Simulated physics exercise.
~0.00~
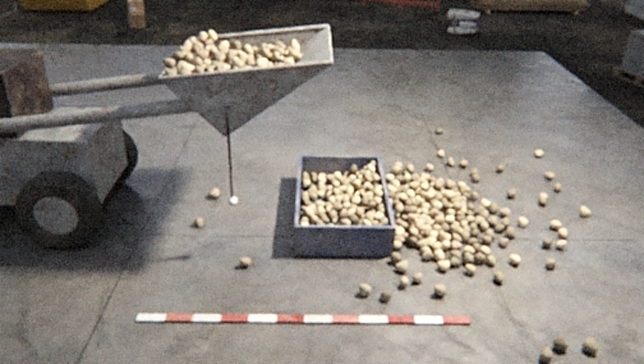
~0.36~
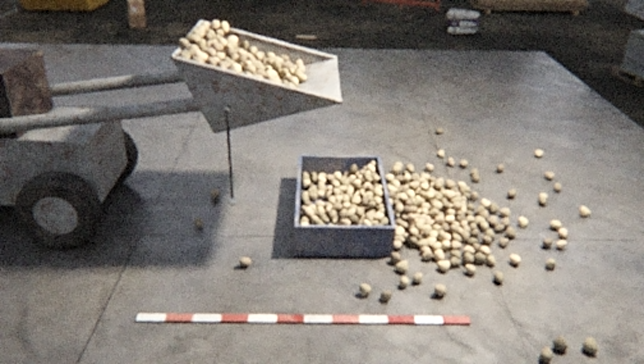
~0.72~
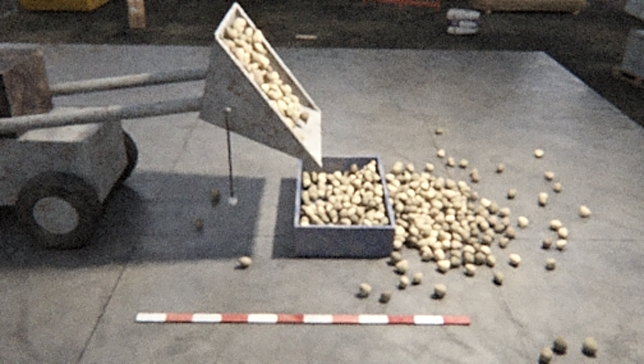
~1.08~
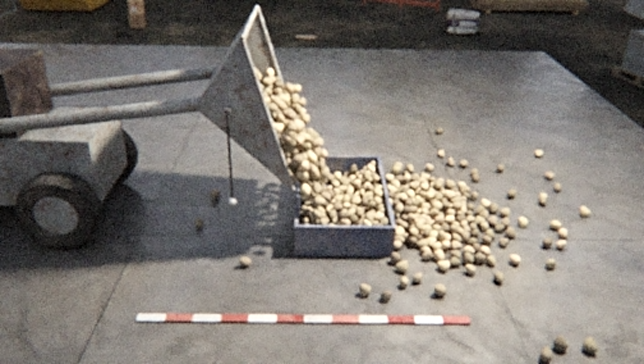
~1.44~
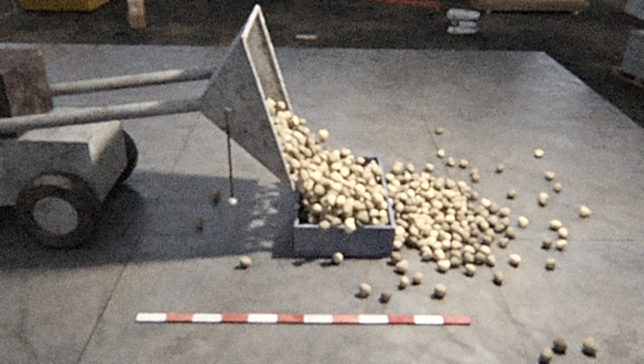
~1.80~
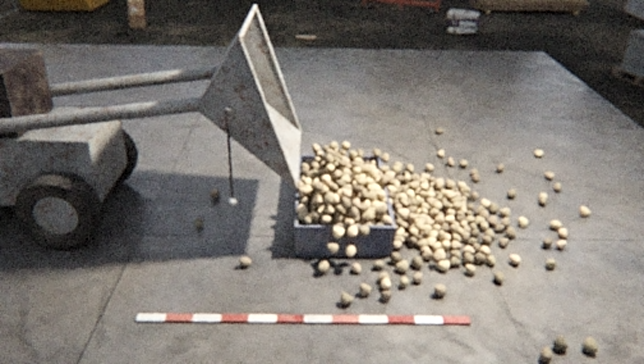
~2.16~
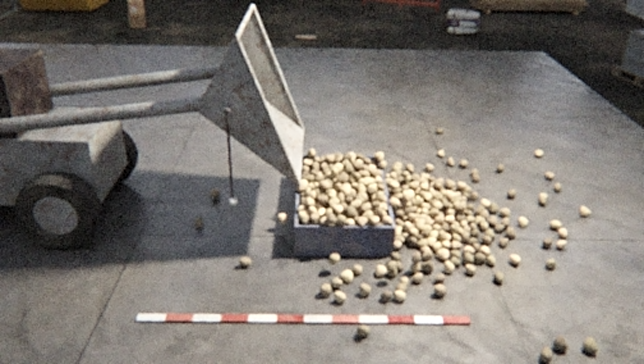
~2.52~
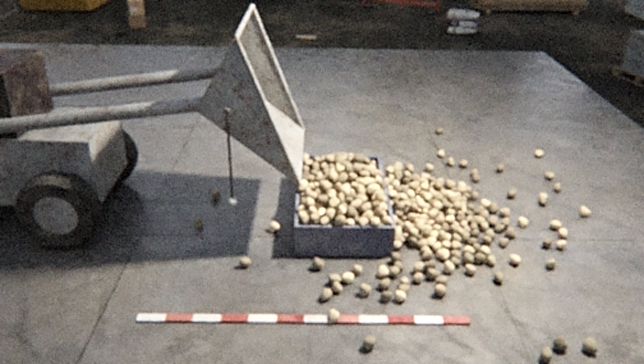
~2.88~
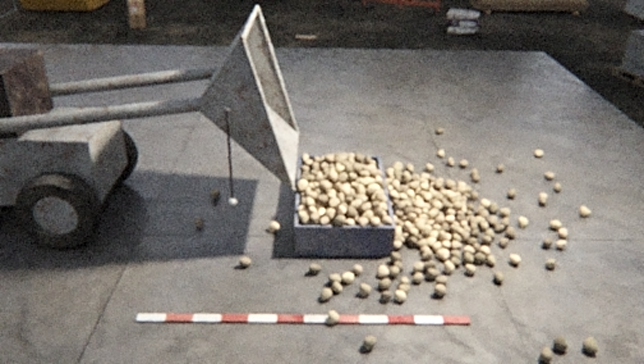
In the video, a wheeled loader's raised bucket of pale, rounded stones tips forward over a partly filled blue bin beside a loose pile, pouring its load in until the bin is heaped, while some stones spill over the front onto the floor and the bucket ends empty, still tilted.
